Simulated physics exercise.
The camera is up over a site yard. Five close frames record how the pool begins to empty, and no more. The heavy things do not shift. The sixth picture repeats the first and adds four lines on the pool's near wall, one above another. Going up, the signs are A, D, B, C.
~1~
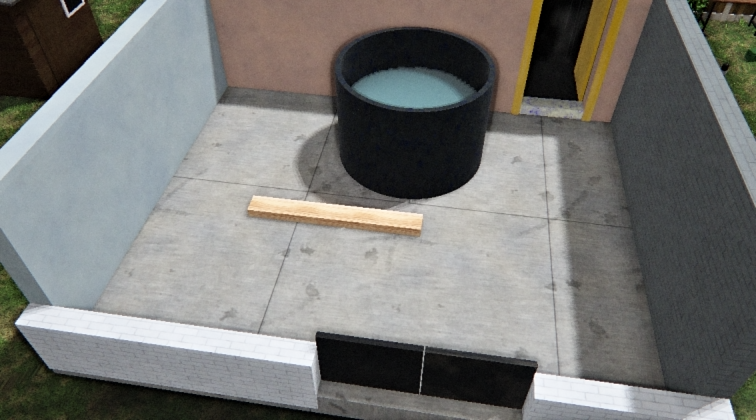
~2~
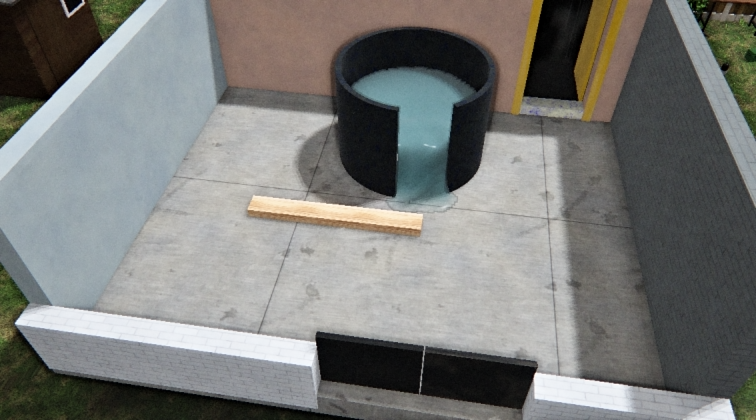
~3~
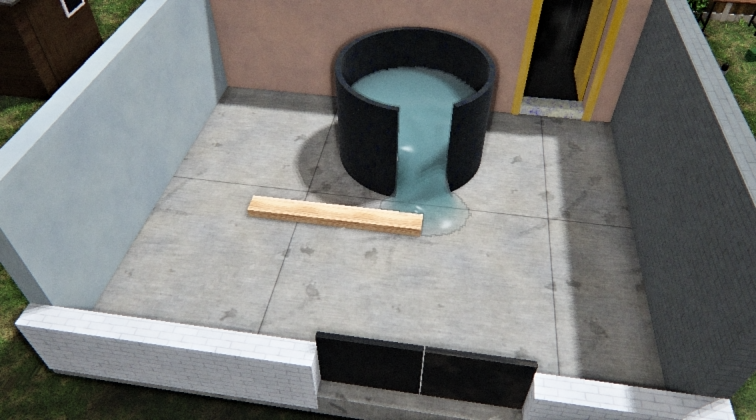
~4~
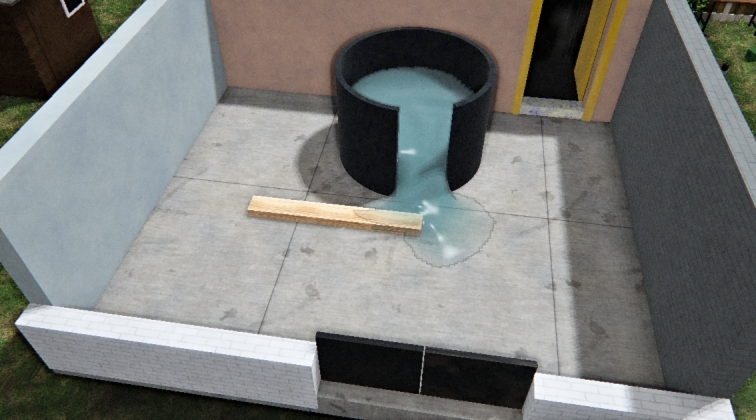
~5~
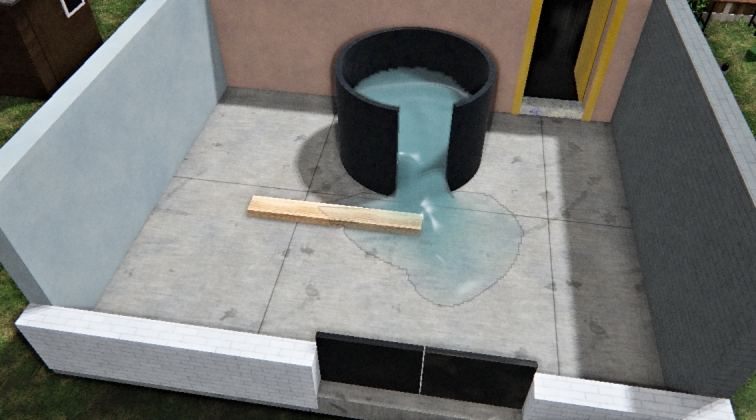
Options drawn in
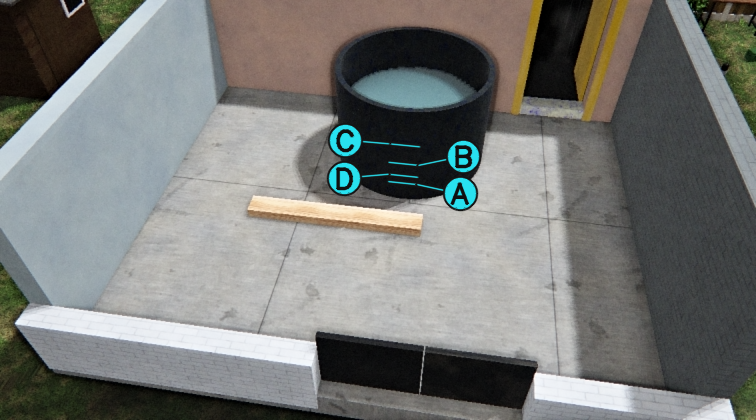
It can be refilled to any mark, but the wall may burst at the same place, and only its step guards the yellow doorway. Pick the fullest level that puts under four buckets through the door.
Go for C.
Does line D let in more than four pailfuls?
No.
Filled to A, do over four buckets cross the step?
No.
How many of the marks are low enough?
All of them.
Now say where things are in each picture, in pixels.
Water in the pool at rest, its middle at (413, 104); foot of the yellow doorway at (550, 117); shut gate at (424, 354).
Water covers 1 % of the ground and shows as far out as (451, 199).
Water covers 2 % of the ground and shows as far out as (448, 227).
Water covers 5 % of the ground and shows as far out as (445, 257).
Water covers 10 % of the ground and shows as far out as (453, 297).
On the marked copy, A at (402, 183); B at (403, 163); C at (404, 145); D at (403, 175); from the bottom up A, D, B, C.
With A, nothing gets over.
With B, nothing gets over.
With C, a splash gets over, under a bucket.
With D, nothing gets over.
